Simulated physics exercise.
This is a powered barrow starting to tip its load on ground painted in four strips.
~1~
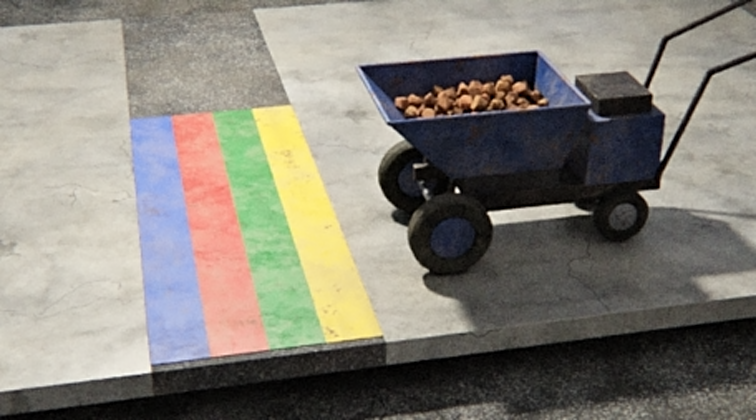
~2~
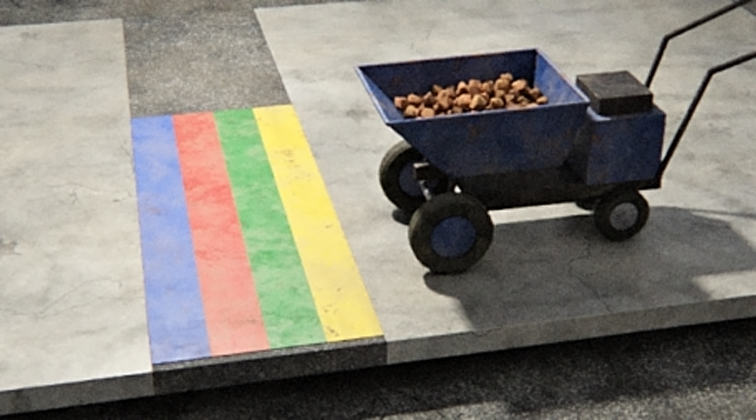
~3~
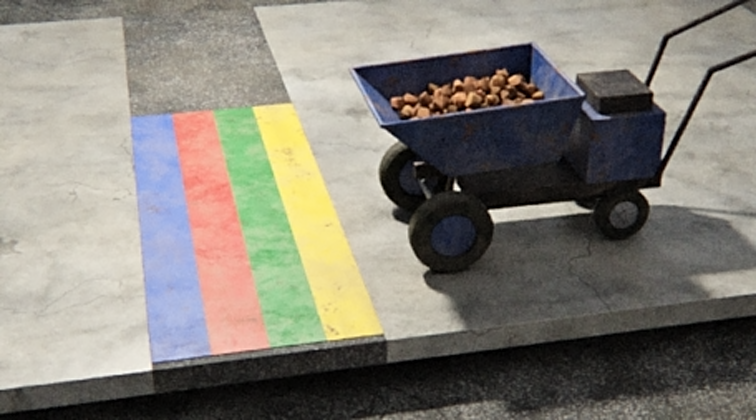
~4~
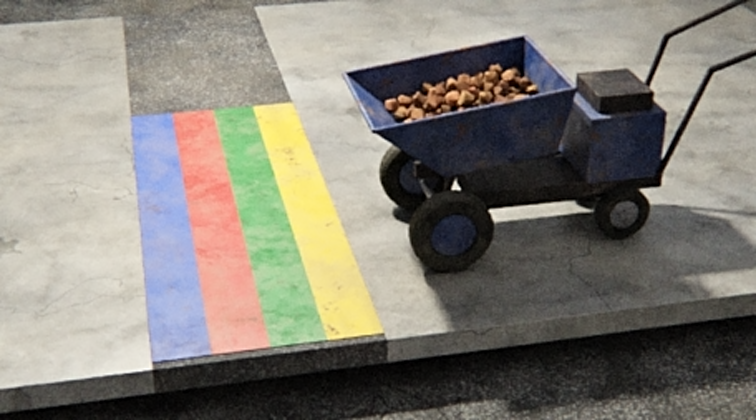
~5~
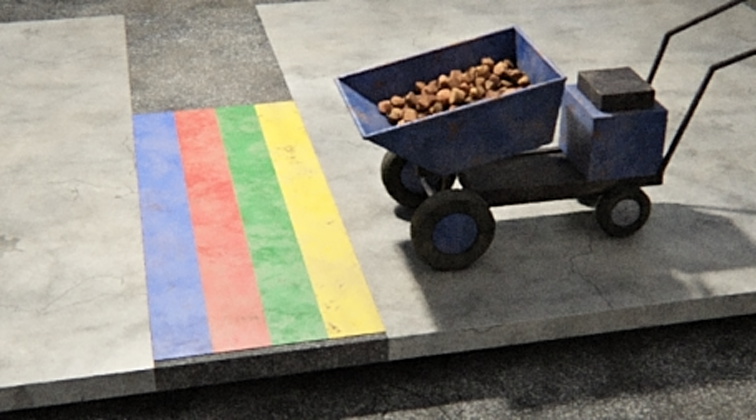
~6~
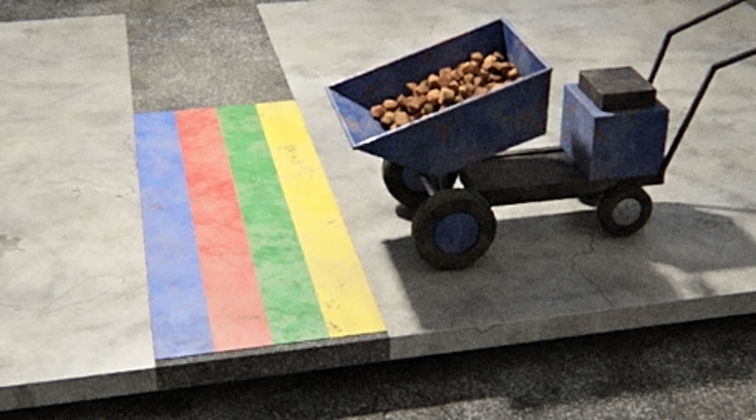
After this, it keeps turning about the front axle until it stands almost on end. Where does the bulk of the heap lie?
The green strip carries the most.
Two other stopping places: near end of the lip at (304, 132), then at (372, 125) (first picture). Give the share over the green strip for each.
Roughly 0 per cent, and 20 per cent.
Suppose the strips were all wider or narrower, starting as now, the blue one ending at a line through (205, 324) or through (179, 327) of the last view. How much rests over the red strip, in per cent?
Roughly 30 per cent, and 30 per cent.
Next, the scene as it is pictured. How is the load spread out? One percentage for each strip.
Yellow strip: 0 %, green strip: 35 %, red strip: 25 %, blue strip: 10 %.
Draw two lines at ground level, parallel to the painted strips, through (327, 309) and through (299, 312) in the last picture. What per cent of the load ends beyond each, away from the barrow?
The first gives 70 %, the second 60 %.
Soon, skip tipped steeply; all in the skip.
A while on, skip tipped right over; most in the skip; about a quarter over the green strip; a stray few over the red strip.
Towards the end, skip tipped right over; about a quarter in the skip; about a third over the green strip; about a quarter over the red strip; a small part over the blue strip; a stray few off the paint.
Finally, skip tipped right over; about a quarter in the skip; none over the yellow strip; about a third over the green strip; about a quarter over the red strip; a small part over the blue strip; a small part off the paint.
